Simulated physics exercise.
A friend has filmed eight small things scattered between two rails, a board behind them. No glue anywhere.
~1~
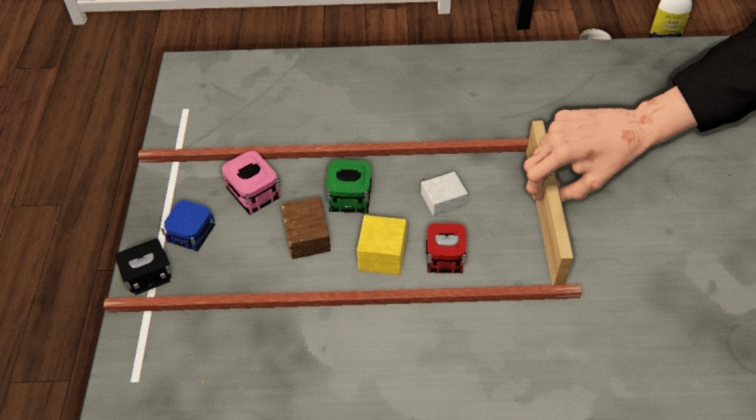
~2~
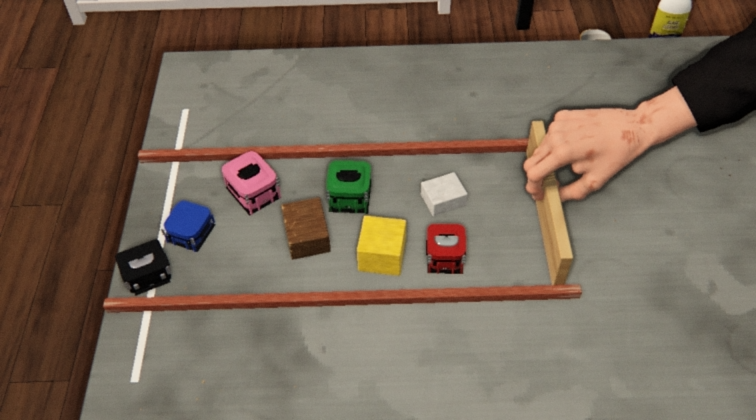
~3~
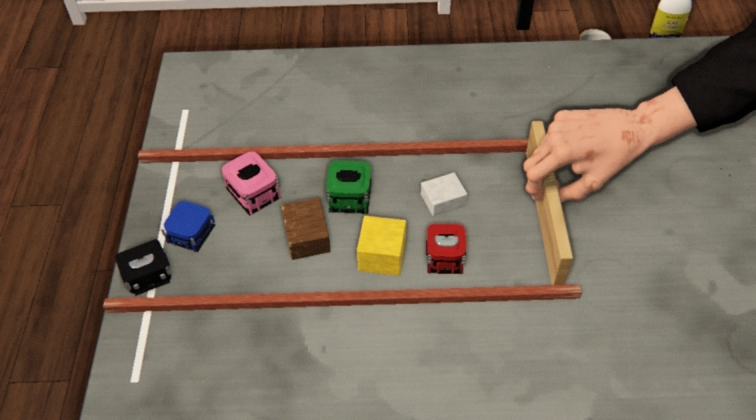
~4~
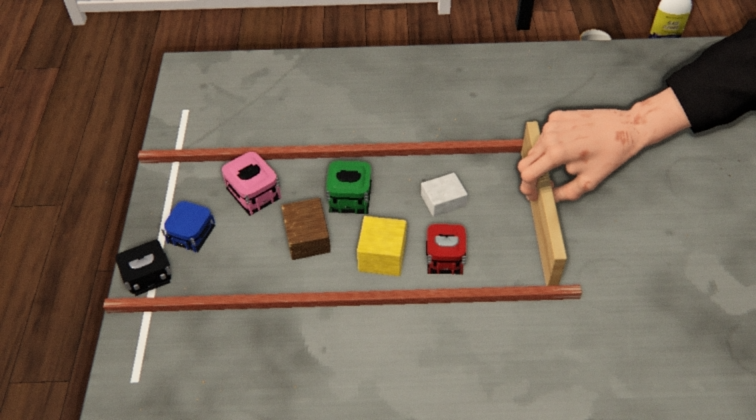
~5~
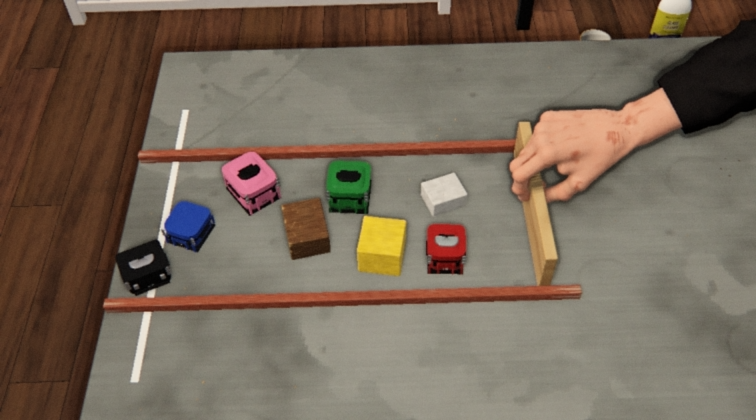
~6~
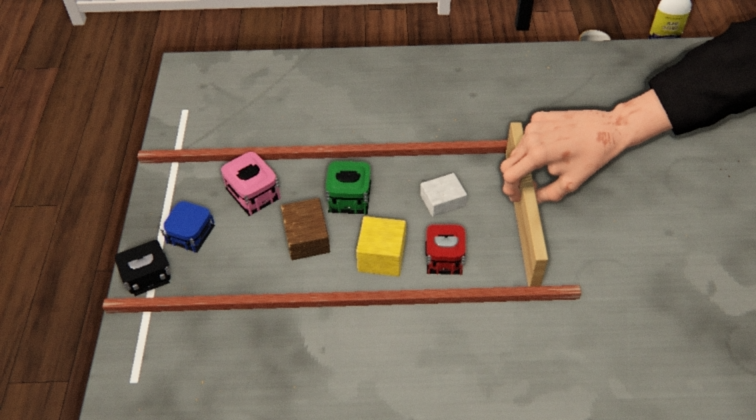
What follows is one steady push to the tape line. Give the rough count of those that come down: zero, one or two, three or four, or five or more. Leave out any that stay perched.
Outcome: The number that fall off is five or more.
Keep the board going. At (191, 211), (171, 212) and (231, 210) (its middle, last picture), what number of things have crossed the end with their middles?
Past the end: 4, 6 and 1.
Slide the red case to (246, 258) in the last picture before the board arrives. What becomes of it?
Then it drops off.
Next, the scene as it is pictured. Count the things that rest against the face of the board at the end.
It touches 2.
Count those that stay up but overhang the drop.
Overhanging: 0.
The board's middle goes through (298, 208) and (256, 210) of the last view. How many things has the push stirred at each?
By then 7, and 8.
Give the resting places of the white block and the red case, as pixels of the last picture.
About (148, 199), and the other about (134, 259).
Early on, none off yet; black case at rest near (144, 269); blue case at rest near (189, 227); pink case at rest near (251, 183).
A while later, none off yet; black case at rest near (142, 270); blue case travelled about its own width near (145, 233); pink case travelled about its own width near (189, 175).
Finally, the number that fall off is five or more; lost, yellow block, green case, brown block, pink case, blue case and black case.
